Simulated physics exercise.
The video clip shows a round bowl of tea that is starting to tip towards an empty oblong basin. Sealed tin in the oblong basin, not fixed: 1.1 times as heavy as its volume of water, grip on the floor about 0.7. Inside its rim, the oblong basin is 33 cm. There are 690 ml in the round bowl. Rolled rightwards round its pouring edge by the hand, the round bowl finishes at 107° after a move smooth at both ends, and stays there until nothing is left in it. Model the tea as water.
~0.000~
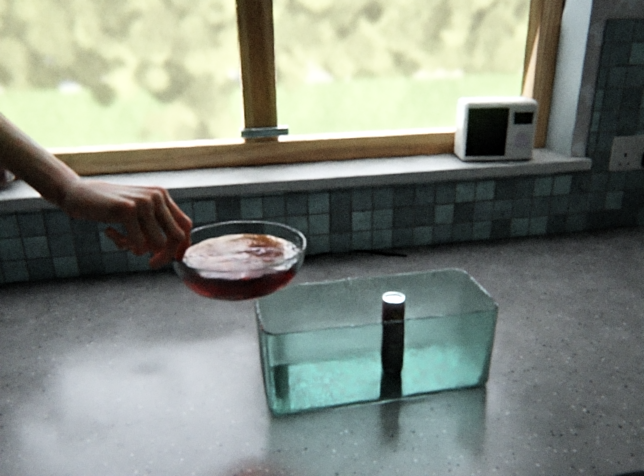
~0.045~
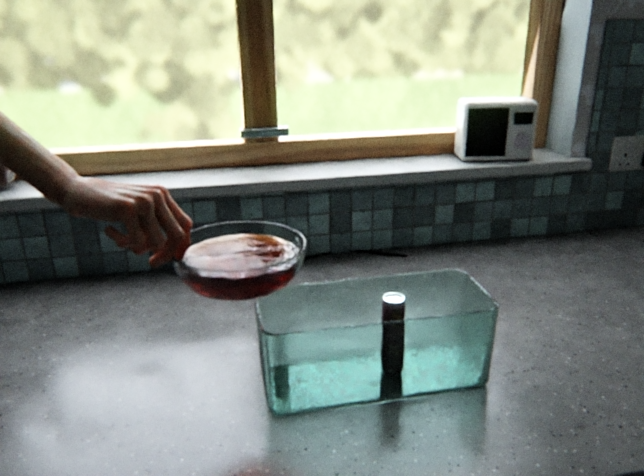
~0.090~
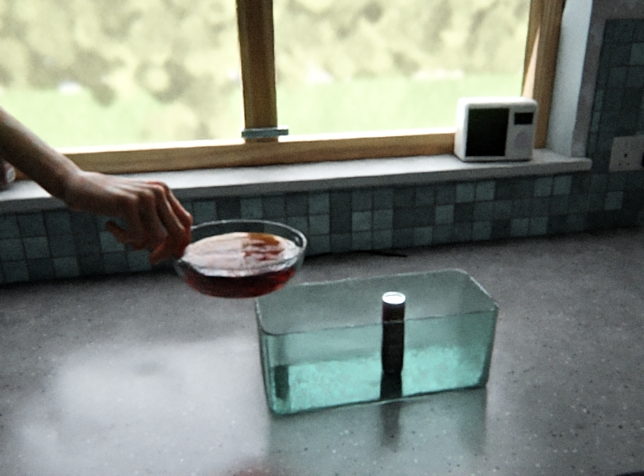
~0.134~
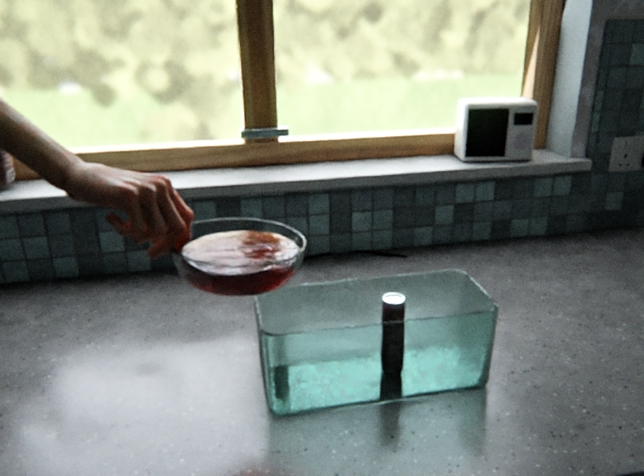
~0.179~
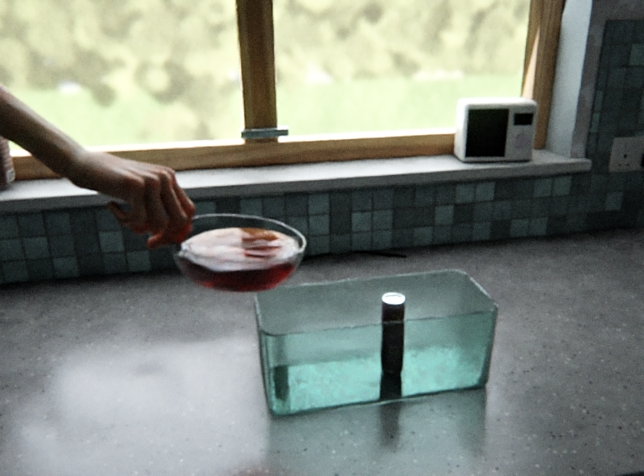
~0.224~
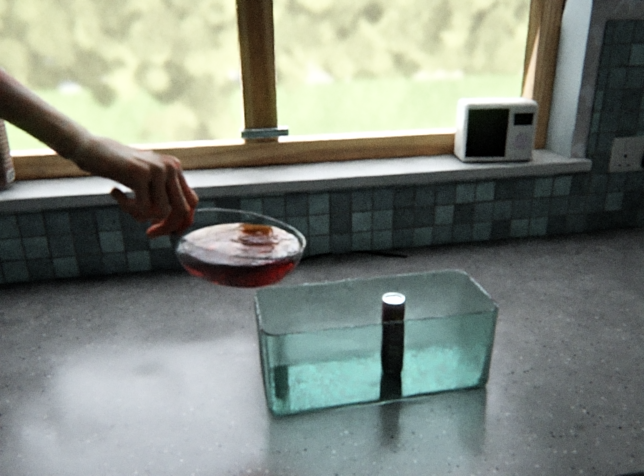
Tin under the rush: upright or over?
Here's my call: It tips.
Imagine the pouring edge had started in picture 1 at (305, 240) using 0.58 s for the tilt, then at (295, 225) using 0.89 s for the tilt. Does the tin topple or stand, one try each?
Try 1: Tipped over; try 2: Tipped over.
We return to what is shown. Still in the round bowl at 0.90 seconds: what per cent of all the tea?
I'd estimate some 0 per cent.
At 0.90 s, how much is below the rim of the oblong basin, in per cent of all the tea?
Some 94 percent.
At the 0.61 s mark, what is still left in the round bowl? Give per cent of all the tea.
Still held: Roughly 34 % of the total.
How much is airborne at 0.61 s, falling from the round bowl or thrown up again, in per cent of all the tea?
Close to 50 per cent, I'd say.
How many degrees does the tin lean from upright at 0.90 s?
Lean: Around 10° from upright.
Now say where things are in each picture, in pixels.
It leans 0°; its right rim is at (304, 240); the tea meets the walls at (176, 260) and (300, 249); the oblong basin's rim runs from (258, 312) to (481, 288); the tin's top is at (394, 301), in the first picture.
It leans 1°; its right rim is at (304, 240); the tea meets the walls at (176, 260) and (300, 249), in the second picture.
It leans 2°; its right rim is at (304, 240); the tea meets the walls at (176, 258) and (300, 248), in the third picture.
It leans 4°; its right rim is at (304, 241); the tea meets the walls at (176, 255) and (300, 246), in the fourth picture.
It leans 8°; its right rim is at (304, 241); the tea meets the walls at (176, 251) and (300, 243), in the fifth picture.
It leans 12°; its right rim is at (304, 241); the tea meets the walls at (176, 245) and (300, 240), in the sixth picture.
Then, 0.61 s in, the tilt is 70° and 33 per cent is still to pour; the tin stands where it began.
Then, 0.90 s in, the tilt is 103° and 0 per cent is still to pour; the tin leans 12°.
Then, 1.20 s in, the tilt is 107° and 0 per cent is still to pour; the tin lies on its side.
Then, 1.52 s in, the tilt is 107° and 0 per cent is still to pour; the tin lies on its side.
Finally, the tin lies on its side.
